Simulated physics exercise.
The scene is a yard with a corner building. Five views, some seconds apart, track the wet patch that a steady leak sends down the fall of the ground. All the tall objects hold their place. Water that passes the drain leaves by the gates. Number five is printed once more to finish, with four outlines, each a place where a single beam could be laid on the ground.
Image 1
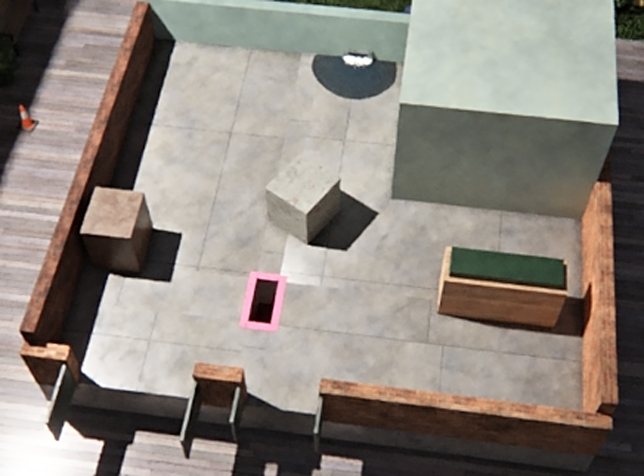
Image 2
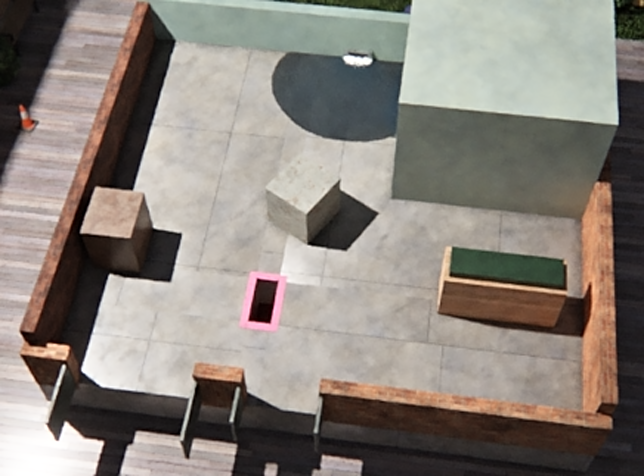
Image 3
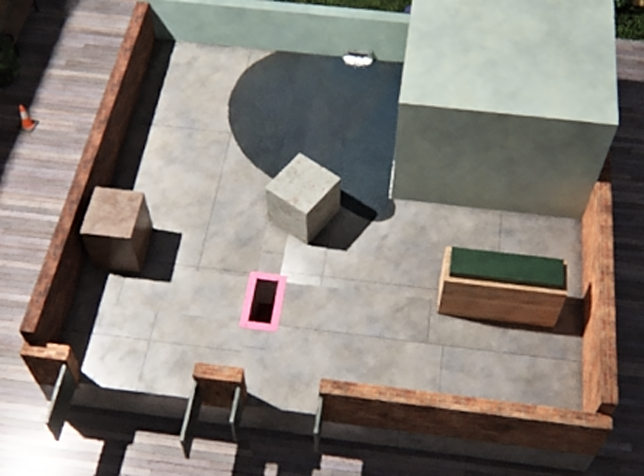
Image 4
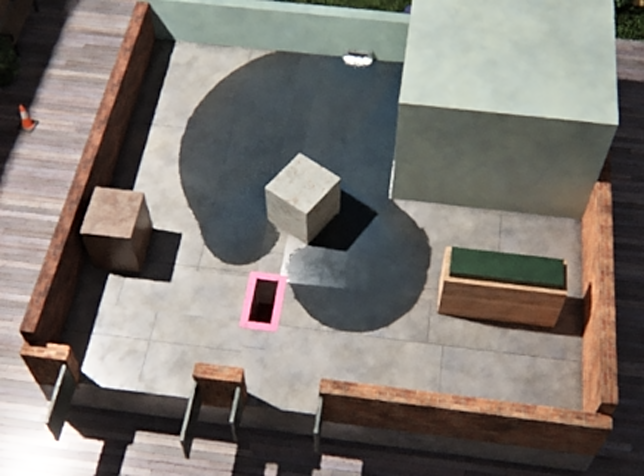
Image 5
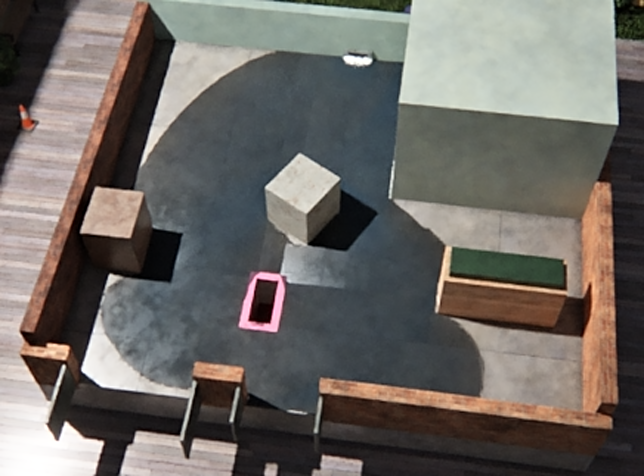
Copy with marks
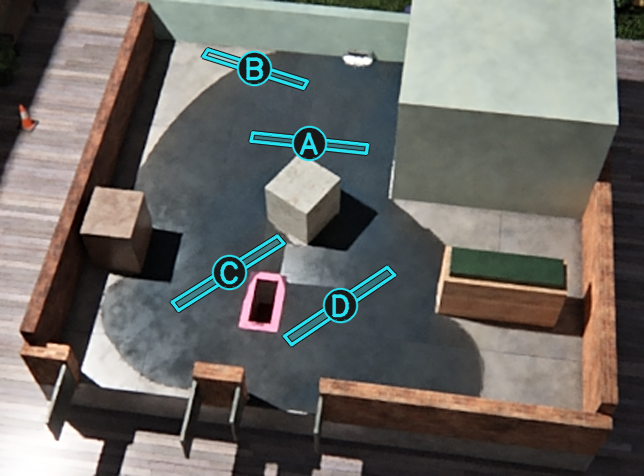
Dark water spreads from the back wall across the yard, around a block, reaching a pink-edged gully.
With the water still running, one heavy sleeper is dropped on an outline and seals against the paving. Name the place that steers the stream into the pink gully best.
D works best here.
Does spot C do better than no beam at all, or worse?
Spot C is worse.
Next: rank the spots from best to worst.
Best to worst: D, A, B, C.
On the marked copy, A from (251, 137) to (366, 149); B from (205, 53) to (305, 84); C from (175, 306) to (280, 239); D from (288, 340) to (390, 271).
Choosing A, about 18 % of the stream runs into the pink gully, about 78 % out by the gates.
Choosing B, about 7 % of the stream runs into the pink gully, about 88 % out by the gates.
Choosing C, about 3 % of the stream runs into the pink gully, about 93 % out by the gates.
Choosing D, about 27 % of the stream runs into the pink gully, about 70 % out by the gates.
